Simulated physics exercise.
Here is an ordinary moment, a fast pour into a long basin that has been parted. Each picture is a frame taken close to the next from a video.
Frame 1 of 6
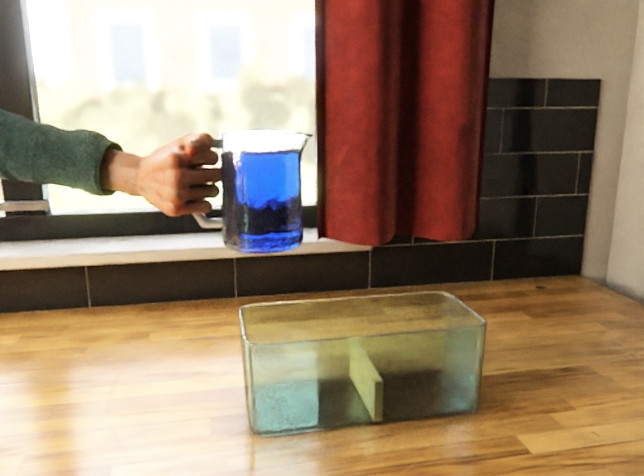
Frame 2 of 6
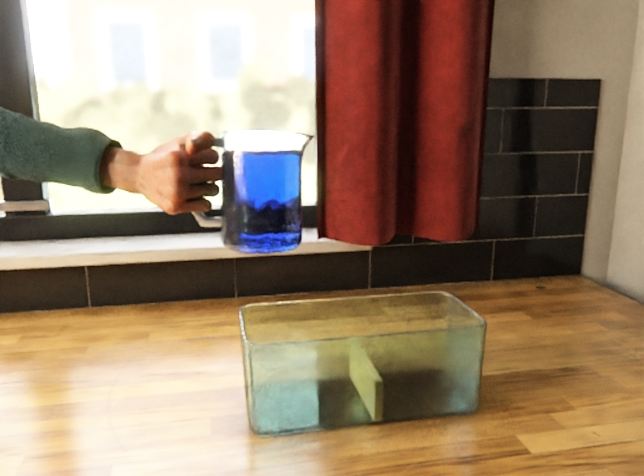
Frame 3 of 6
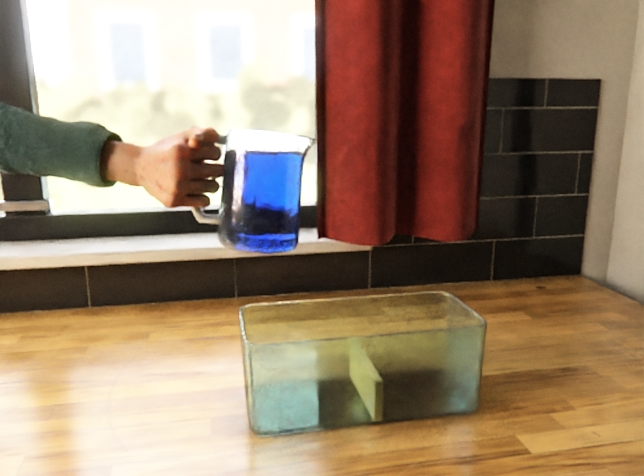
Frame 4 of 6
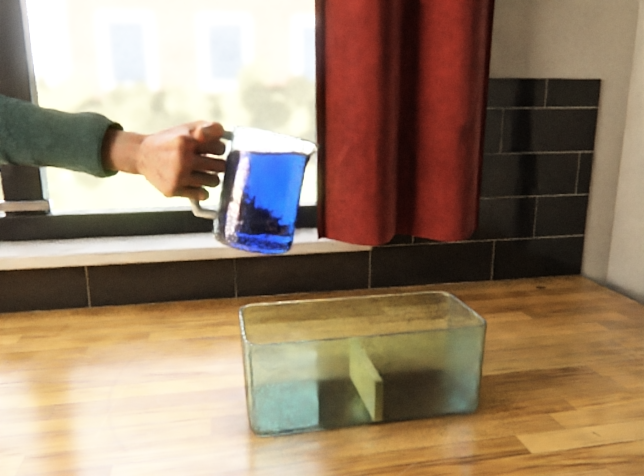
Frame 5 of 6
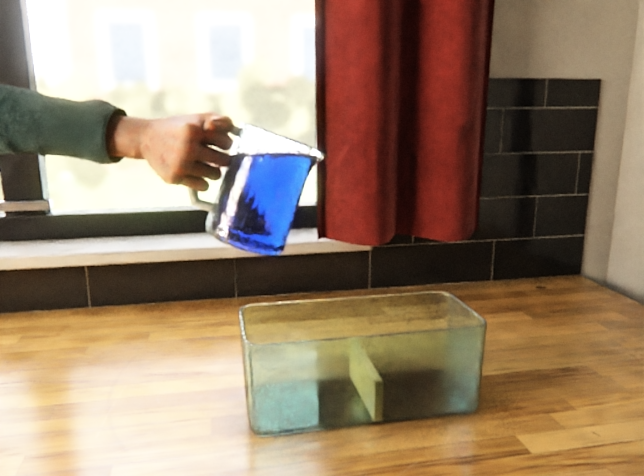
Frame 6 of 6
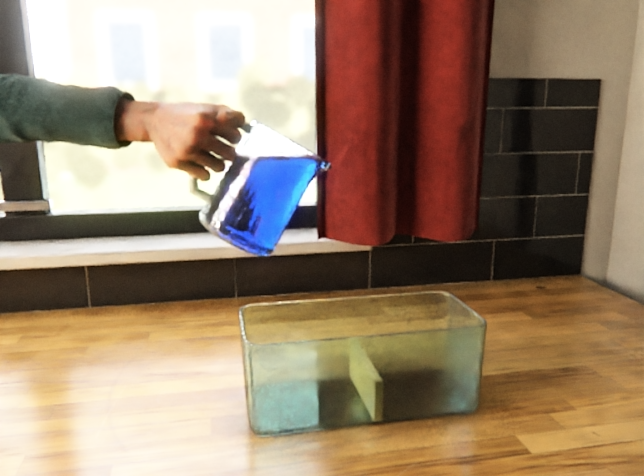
On a wooden counter by a window, a hand tilts a blue-filled jug rightward.
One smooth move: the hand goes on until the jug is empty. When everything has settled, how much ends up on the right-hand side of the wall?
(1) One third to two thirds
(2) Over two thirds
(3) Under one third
Over two thirds.
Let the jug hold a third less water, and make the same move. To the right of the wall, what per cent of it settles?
70 per cent.
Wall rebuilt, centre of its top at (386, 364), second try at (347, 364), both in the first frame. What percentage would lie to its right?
The first placement gives around 35 percent, the second 95 percent.
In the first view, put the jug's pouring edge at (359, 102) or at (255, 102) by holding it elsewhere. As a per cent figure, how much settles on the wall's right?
Roughly 80 per cent, then roughly 0 per cent.
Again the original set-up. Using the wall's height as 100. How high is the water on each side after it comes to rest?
I'd put the left at about 10 and the right at about 60.
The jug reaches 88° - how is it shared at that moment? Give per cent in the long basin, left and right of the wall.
0 per cent left, 10 per cent right.
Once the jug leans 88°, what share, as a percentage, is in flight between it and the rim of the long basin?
I'd say some 20 per cent of it.
A moment on, the jug is tipped on its side and 72 per cent is still to pour, 0 is left of the wall and 8 right of it.
Next, the jug is tipped right over and 25 per cent is still to pour, 3 is left of the wall and 48 right of it.
Then the jug is tipped right over and 5 per cent is still to pour, 9 is left of the wall and 79 right of it.
Later the jug is tipped right over and 0 per cent is still to pour, 15 is left of the wall and 83 right of it.
At rest 15 per cent lies left of the wall, 83 right of it and 1 outside.
